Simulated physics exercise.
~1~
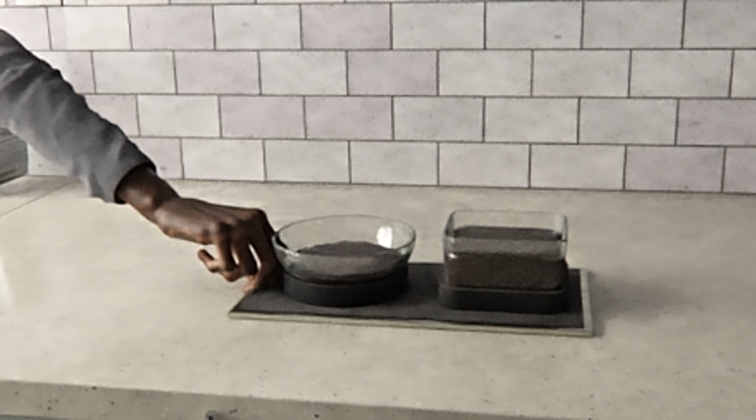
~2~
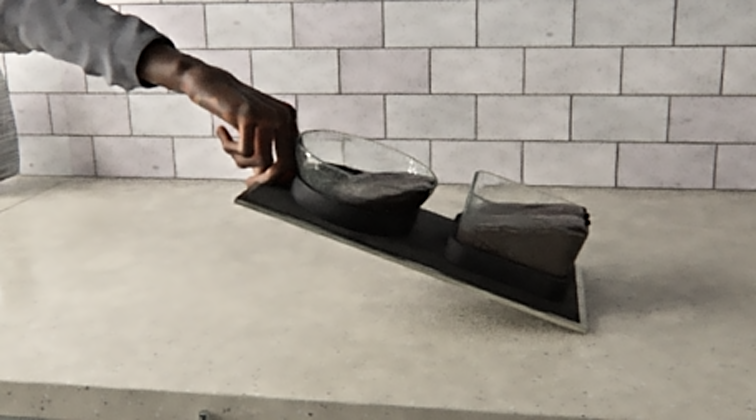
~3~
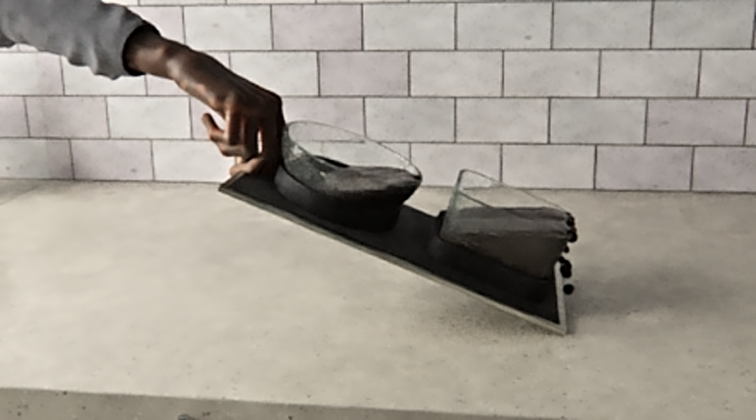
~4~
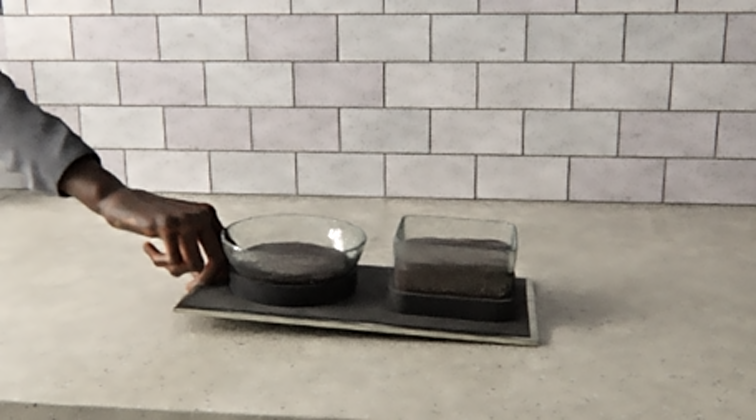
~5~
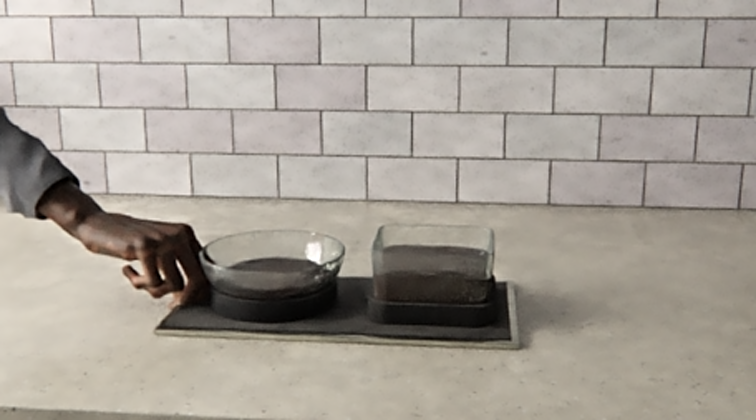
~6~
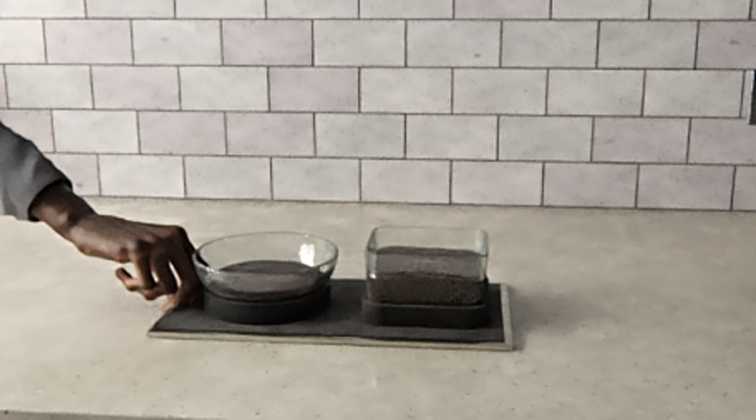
A hand lifted the left end of a dark tray holding an open glass bowl and a square glass container, and some dark contents spilled over the container's right rim before the hand lowered the tray flat onto the counter again.
